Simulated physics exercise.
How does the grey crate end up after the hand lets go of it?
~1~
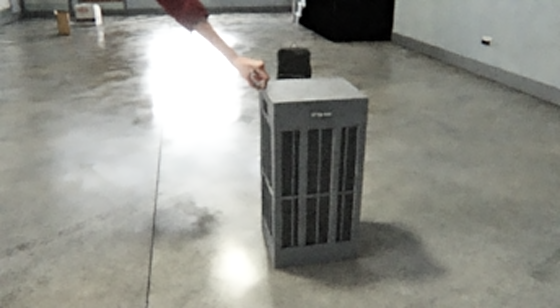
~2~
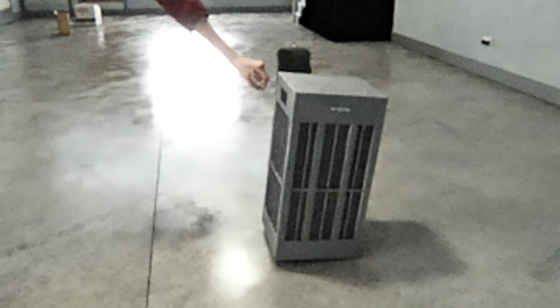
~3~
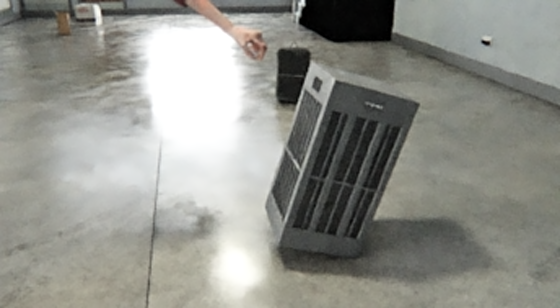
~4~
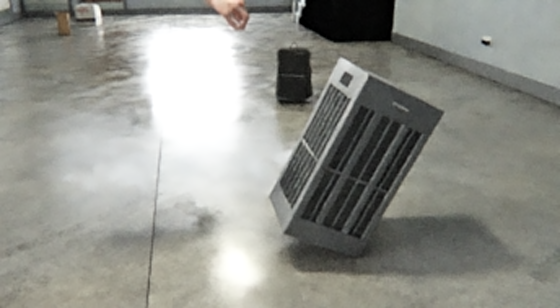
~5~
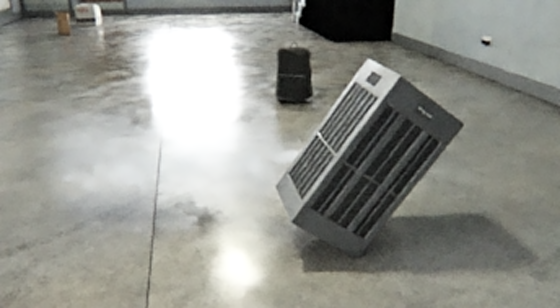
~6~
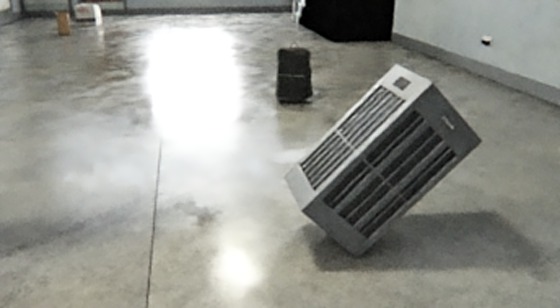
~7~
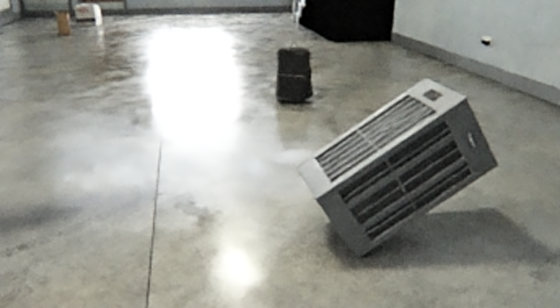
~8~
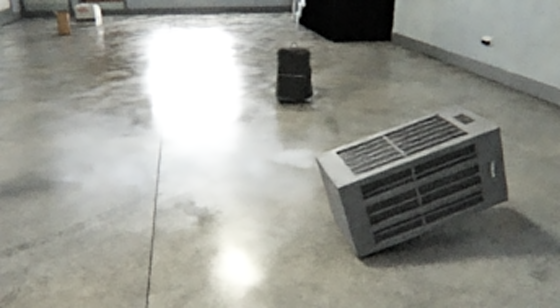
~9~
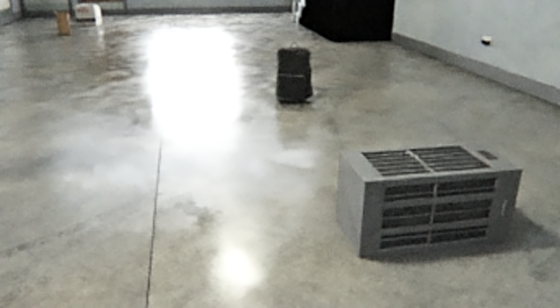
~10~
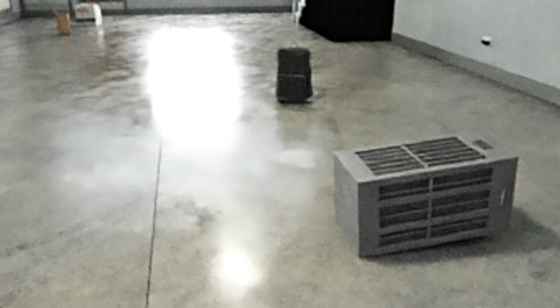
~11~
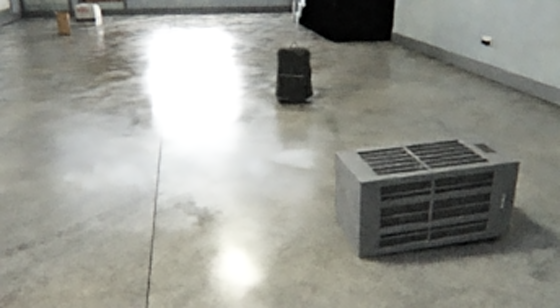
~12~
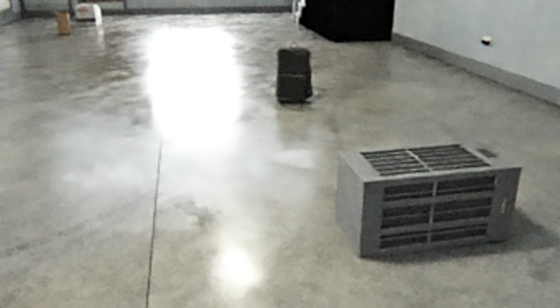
The grey crate keeps leaning to the right, topples over and comes to rest lying on its side.
